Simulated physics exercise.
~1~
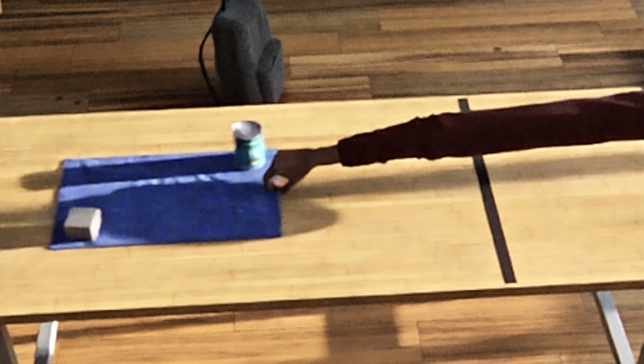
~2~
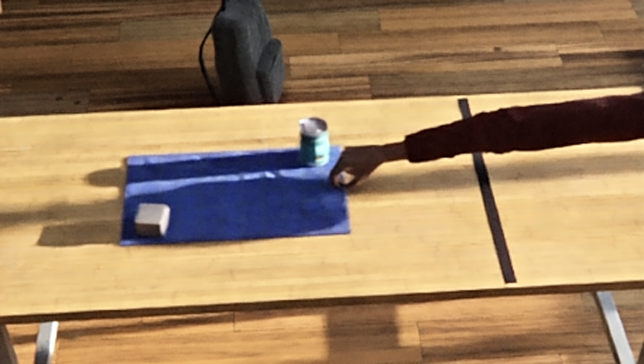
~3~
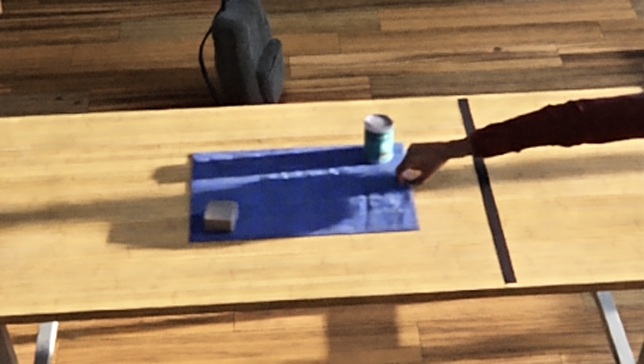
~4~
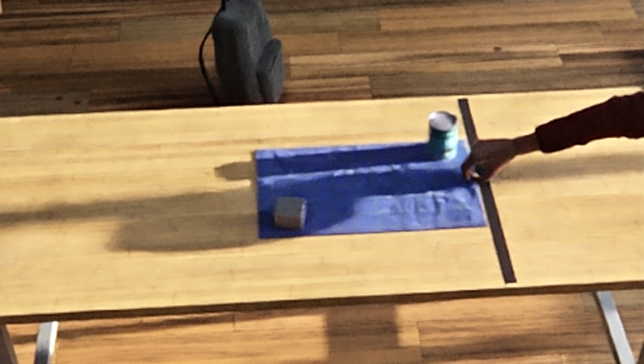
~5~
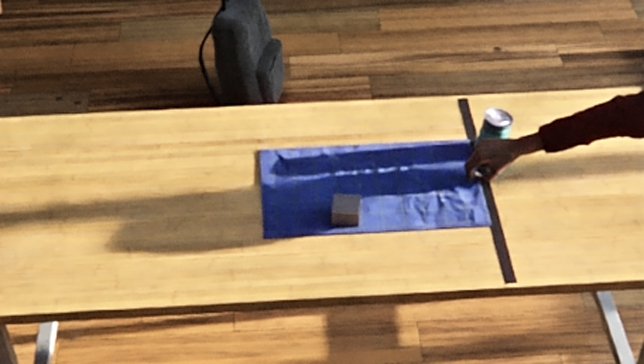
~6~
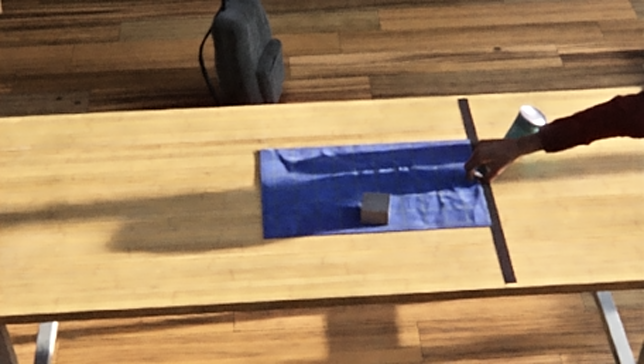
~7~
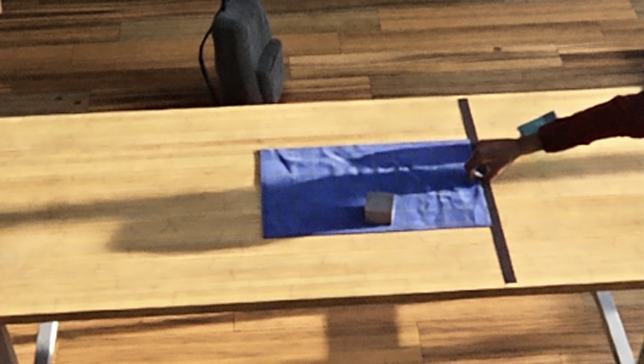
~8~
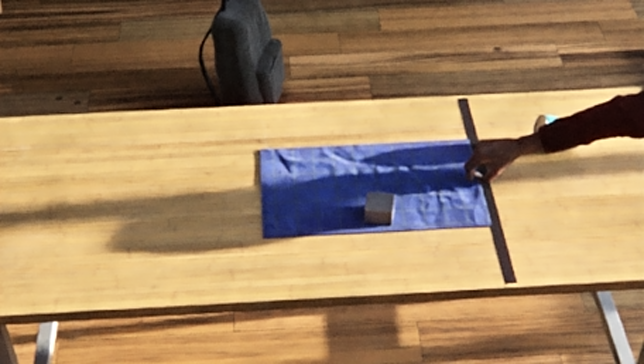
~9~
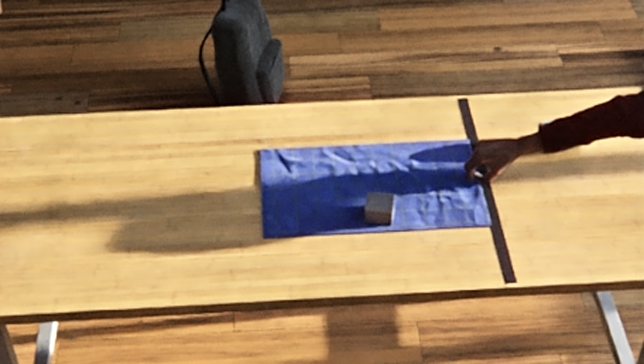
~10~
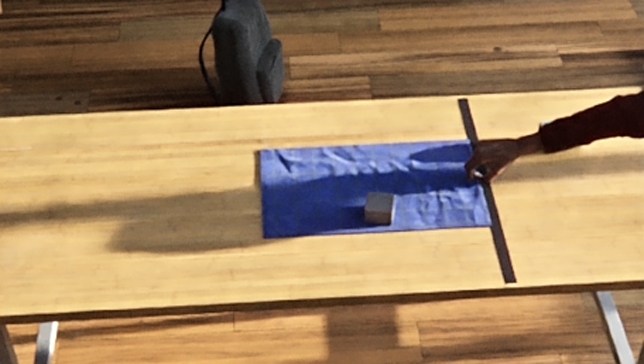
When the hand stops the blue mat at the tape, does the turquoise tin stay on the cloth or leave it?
The turquoise tin leaves the cloth, sliding off the front edge and tipping over. The grey block slides forward a little but stays on the cloth.
